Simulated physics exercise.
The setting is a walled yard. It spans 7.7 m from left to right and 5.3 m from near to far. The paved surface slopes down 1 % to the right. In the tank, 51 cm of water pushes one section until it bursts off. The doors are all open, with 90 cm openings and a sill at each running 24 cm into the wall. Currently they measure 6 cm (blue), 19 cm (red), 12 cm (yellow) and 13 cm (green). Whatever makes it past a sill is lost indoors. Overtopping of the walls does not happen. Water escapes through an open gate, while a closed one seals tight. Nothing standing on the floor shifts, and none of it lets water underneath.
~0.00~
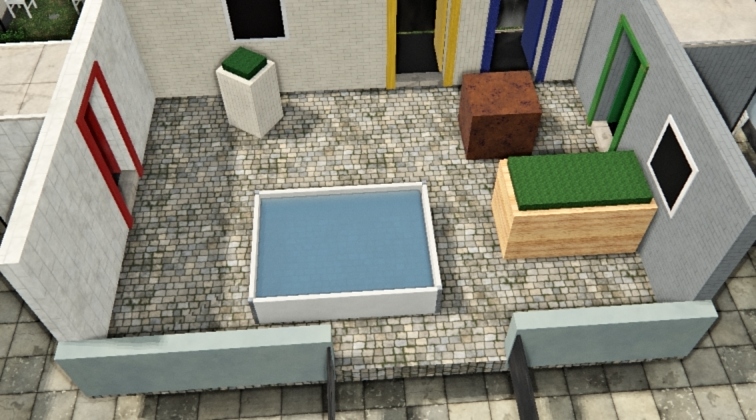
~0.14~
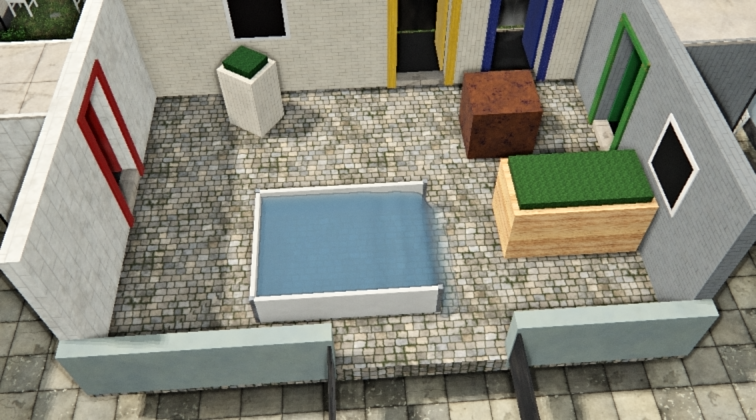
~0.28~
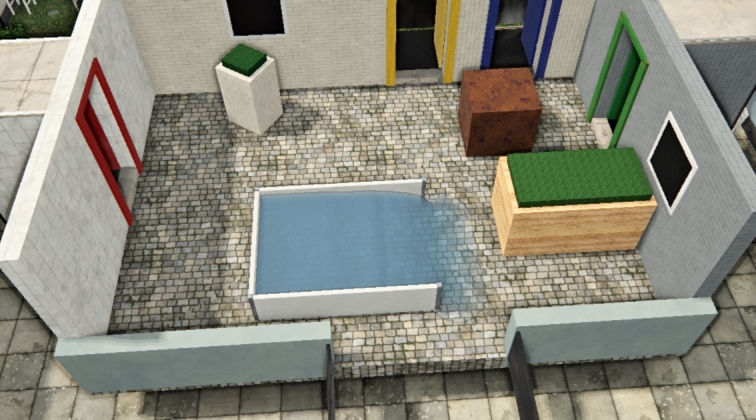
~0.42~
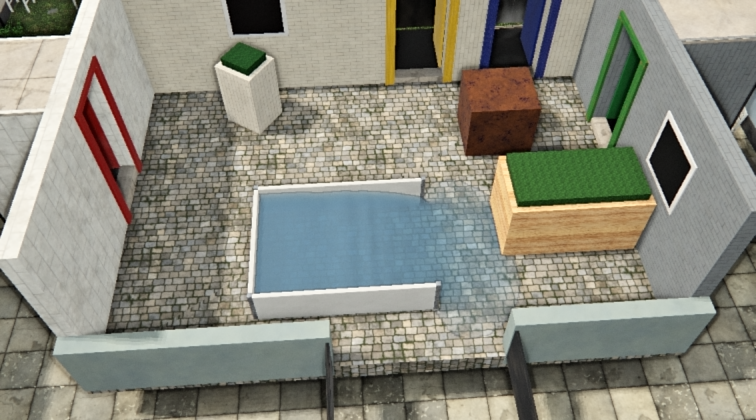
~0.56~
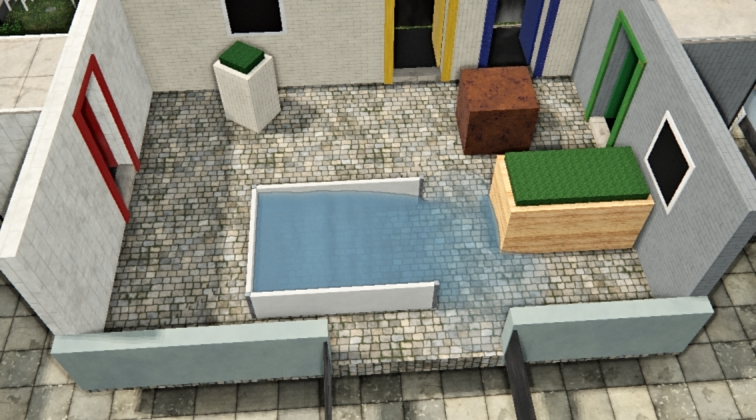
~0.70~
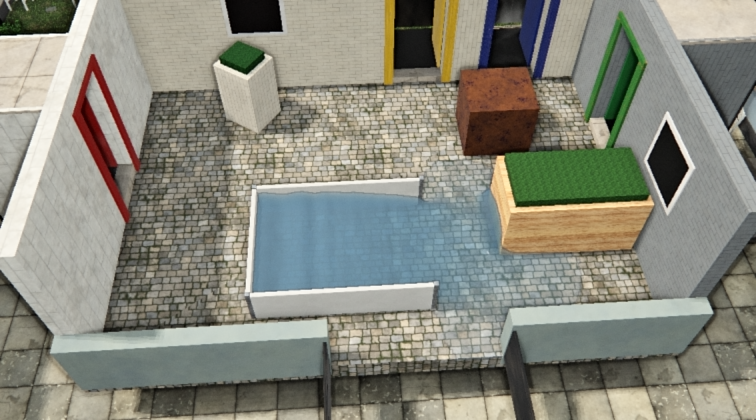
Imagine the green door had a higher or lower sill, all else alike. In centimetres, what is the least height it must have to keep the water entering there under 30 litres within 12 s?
9.5 cm.
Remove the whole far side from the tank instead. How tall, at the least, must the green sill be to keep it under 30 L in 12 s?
Then it needs around 7.5 cm.
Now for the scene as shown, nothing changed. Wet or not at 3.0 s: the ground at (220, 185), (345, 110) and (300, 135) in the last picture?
In turn: Still dry, wet, not reached.
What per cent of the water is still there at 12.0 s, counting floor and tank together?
Roughly 78 percent of the water remains.
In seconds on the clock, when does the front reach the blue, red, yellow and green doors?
Blue 3.6 s, red not within the 12 s, yellow 2.4 s, green 1.8 s.
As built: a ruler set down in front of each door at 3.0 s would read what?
Blue door 0 cm, red door 0 cm, yellow door 12 cm, green door 13 cm.
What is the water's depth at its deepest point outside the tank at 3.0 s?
I'd put it near 44 cm.
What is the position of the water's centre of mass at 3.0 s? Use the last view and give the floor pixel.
The water is centred around (470, 243) in the last picture's pixels.
After 1.4 s water covers 20 % of the floor, deepest (38 cm) near (482, 242); it has not reached the green door.
After 3.0 s water covers 35 % of the floor, deepest (44 cm) near (628, 255); 13 cm at the green door, 1 litre in over its 13 cm sill.
After 12.0 s water covers 80 % of the floor, deepest (14 cm) near (628, 255); 10 cm at the green door, 7 litres in over its 13 cm sill.
At the green door as built, the water arrived by 1.8 s and peaked near 15 cm at 3.6 s.
Run again over the same 12 s with other heights there, 50 litres in over 8 cm, 19 litres over 10.5 cm. The limit of 30 litres is kept from about 9.5 cm up.
